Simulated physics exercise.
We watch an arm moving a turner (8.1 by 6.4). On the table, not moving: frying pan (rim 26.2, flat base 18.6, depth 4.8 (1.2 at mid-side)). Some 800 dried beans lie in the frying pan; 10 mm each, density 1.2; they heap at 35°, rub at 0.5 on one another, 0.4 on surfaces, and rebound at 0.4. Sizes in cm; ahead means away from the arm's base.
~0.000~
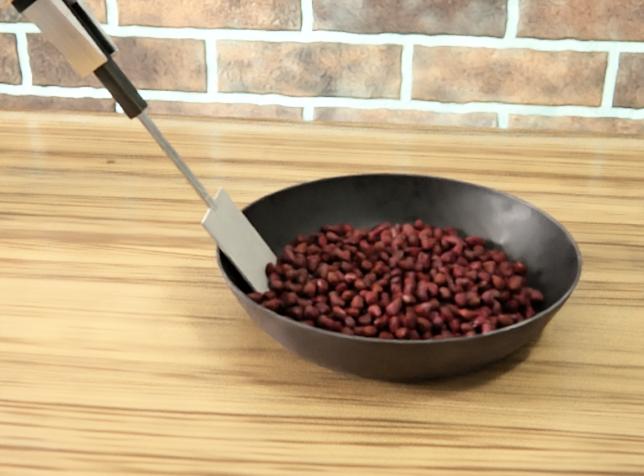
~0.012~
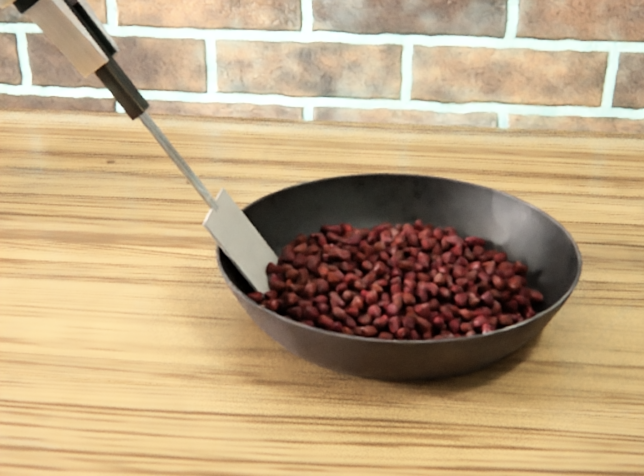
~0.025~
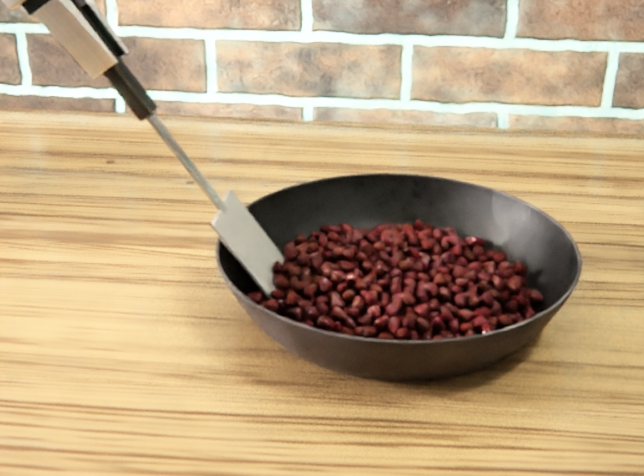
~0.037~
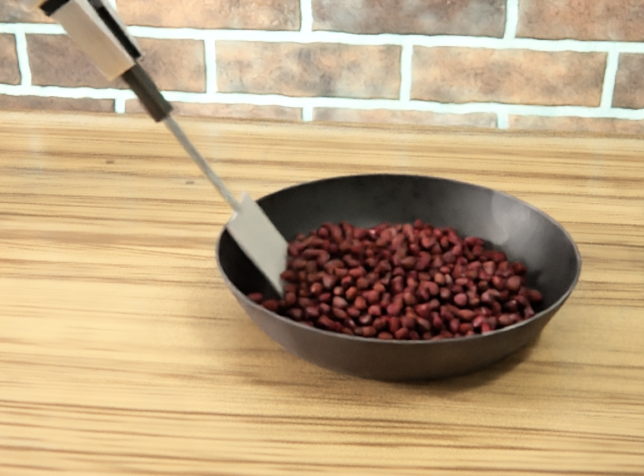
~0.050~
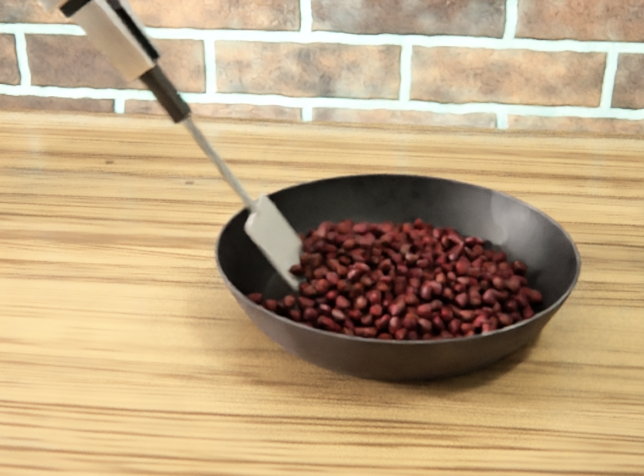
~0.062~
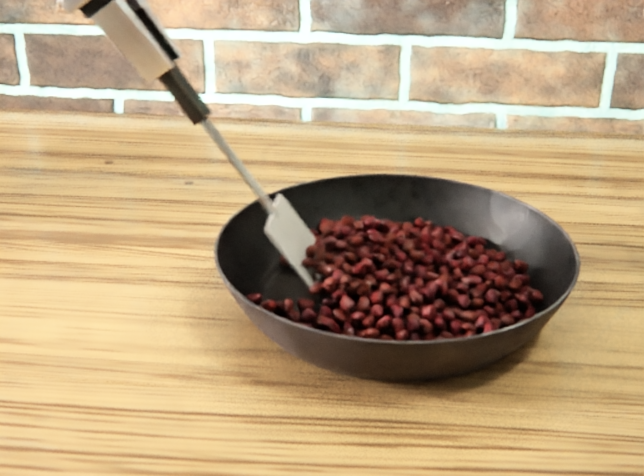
A wood-grained tabletop in front of a brown brick wall with pale mortar is seen from slightly above, in a fixed view. A dark, round pan of reddish-brown beans sits right of centre, with a flat grey turner on a black-and-white arm reaching in from the upper left. The arm slides the turner a short way rightward, pushing the nearby beans along and baring some of the pan's left side.
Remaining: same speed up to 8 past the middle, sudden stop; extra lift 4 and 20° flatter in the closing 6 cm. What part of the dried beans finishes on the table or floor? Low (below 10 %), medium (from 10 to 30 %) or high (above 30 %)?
Answer: Medium; from 10 to 30 % of the dried beans finish on the table or floor.
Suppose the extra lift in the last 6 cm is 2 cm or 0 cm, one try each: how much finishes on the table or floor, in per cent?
Some 5 and 0 per cent.
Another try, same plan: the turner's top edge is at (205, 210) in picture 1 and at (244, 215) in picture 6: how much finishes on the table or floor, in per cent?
About 5 per cent.
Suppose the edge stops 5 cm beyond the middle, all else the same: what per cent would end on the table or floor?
It would be near 10 per cent.
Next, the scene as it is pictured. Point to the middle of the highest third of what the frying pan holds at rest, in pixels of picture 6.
Near (492, 273).
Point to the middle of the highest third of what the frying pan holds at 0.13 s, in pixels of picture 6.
Near (454, 266).
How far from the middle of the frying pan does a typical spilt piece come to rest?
Roughly 30 cm.
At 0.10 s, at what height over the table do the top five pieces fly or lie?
Roughly 6 cm.
After 0.10 s, sloping 55°, highest piece 7 above the table; 804 in the frying pan.
After 0.13 s, sloping 49°, highest piece 7 above the table; 804 in the frying pan.
After 0.35 s, sloping 35°, highest piece 9 above the table; 683 in the frying pan, 100 on the table or floor, 21 on the blade or in flight.
After 1.40 s, sloping 35°, highest piece 5 above the table; 683 in the frying pan, 121 on the table or floor.
At rest, 683 in the frying pan, 121 on the table or floor. That is 15 % on the table or floor.
